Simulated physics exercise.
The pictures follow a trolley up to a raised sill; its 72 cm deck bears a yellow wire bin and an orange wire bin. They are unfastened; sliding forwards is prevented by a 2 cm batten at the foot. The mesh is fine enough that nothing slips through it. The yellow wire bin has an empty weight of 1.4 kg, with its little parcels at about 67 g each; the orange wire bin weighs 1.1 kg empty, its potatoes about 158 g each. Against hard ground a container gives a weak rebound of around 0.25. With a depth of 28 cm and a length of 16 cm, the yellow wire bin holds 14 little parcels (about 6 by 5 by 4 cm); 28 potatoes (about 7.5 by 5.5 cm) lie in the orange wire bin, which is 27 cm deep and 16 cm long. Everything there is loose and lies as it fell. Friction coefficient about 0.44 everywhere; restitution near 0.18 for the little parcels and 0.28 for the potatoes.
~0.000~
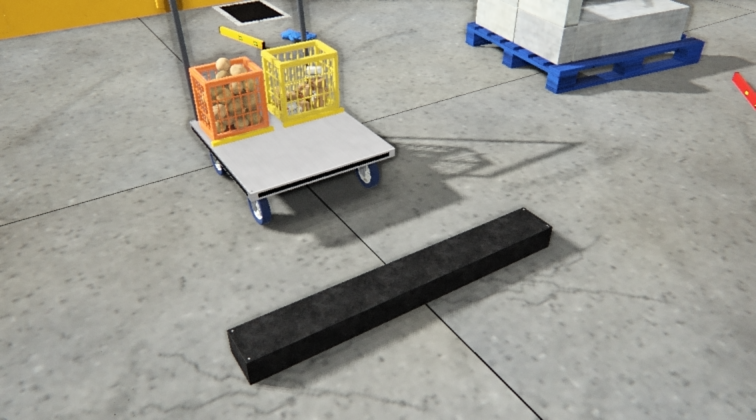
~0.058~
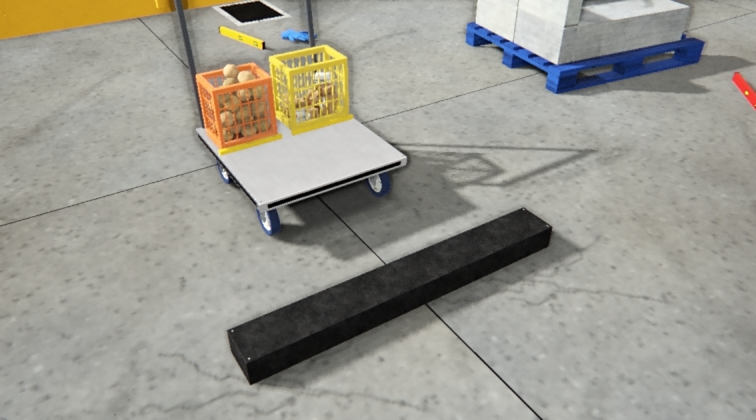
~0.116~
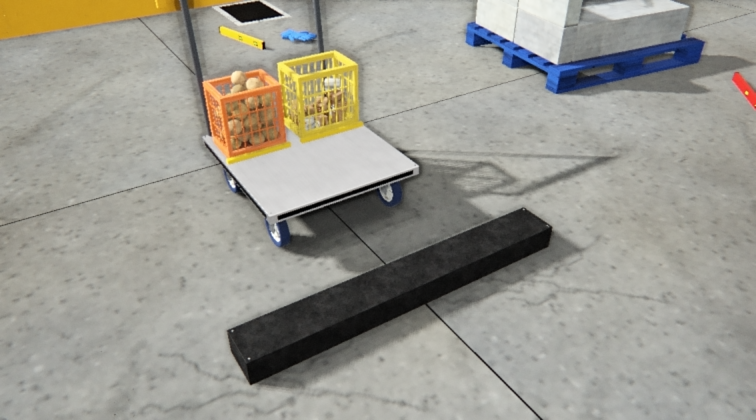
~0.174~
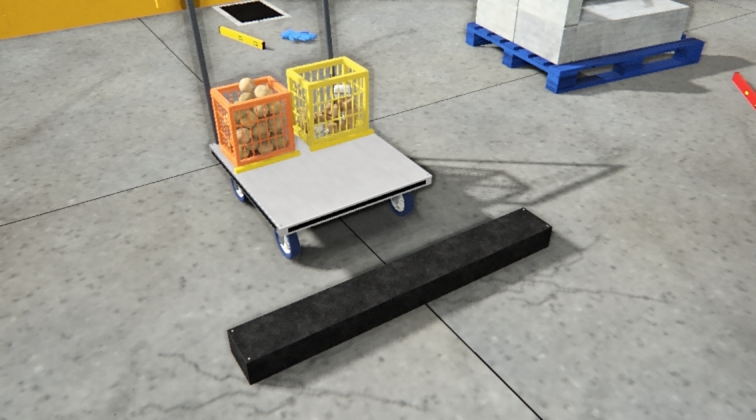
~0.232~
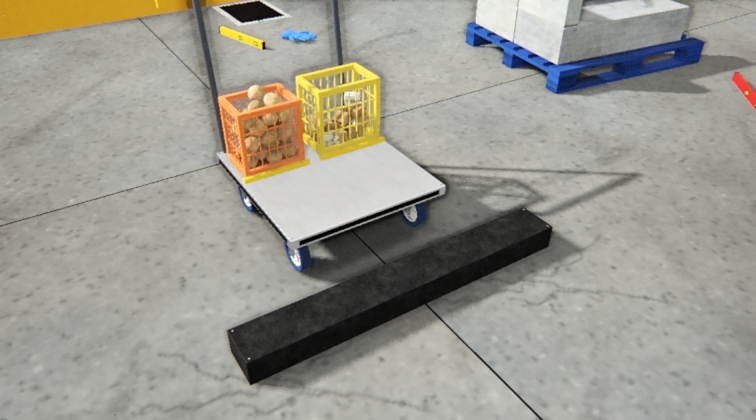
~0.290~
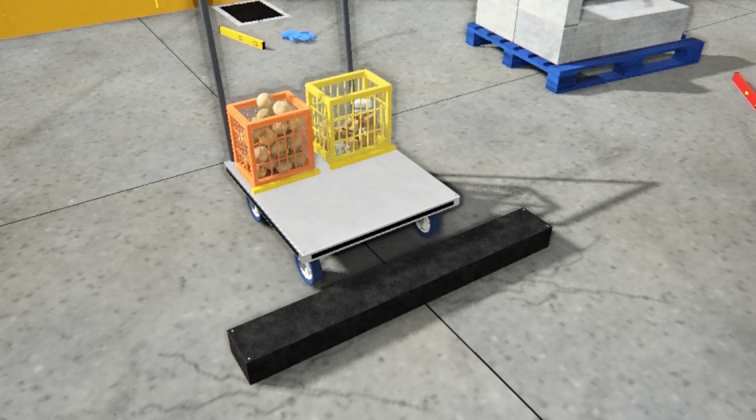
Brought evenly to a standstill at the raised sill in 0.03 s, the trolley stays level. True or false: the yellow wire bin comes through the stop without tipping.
True.
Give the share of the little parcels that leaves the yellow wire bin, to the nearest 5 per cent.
Estimated share: Around 0 in a hundred.
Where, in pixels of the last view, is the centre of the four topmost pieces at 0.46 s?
Mean position: Close to (298, 127) in the last view.
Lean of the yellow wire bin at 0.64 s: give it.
It leans roughly 10°.
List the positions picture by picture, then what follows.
In the first frame (each is followed by its nearest rim corner in this view), yellow wire bin, (280, 63); orange wire bin, (205, 82); 53 cm short of the stop; none out.
In the second frame, yellow wire bin, (289, 70); orange wire bin, (213, 89); 44 cm short of the stop.
In the third frame, yellow wire bin, (298, 76); orange wire bin, (221, 97); 35 cm short of the stop.
In the fourth frame, yellow wire bin, (308, 84); orange wire bin, (229, 105); 27 cm short of the stop.
In the fifth frame, yellow wire bin, (318, 91); orange wire bin, (238, 114); 18 cm short of the stop.
In the sixth frame, yellow wire bin, (329, 99); orange wire bin, (247, 123); 9 cm short of the stop; none out.
After 0.34 s, the stop begins.
After 0.46 s, the yellow wire bin leans 16° with 0 of 14 out and the orange wire bin leans 26° with 0 of 28 out.
After 0.64 s, the yellow wire bin leans 10° with 0 of 14 out and the orange wire bin leans 65° with 0 of 28 out.
After 0.94 s, the yellow wire bin is upright with 0 of 14 out and the orange wire bin is down with 11 of 28 out.
Outcome (at 1.19 s), the yellow wire bin is upright with 0 of 14 out and the orange wire bin is down with 12 of 28 out. Greatest lean of the yellow wire bin, 18°.
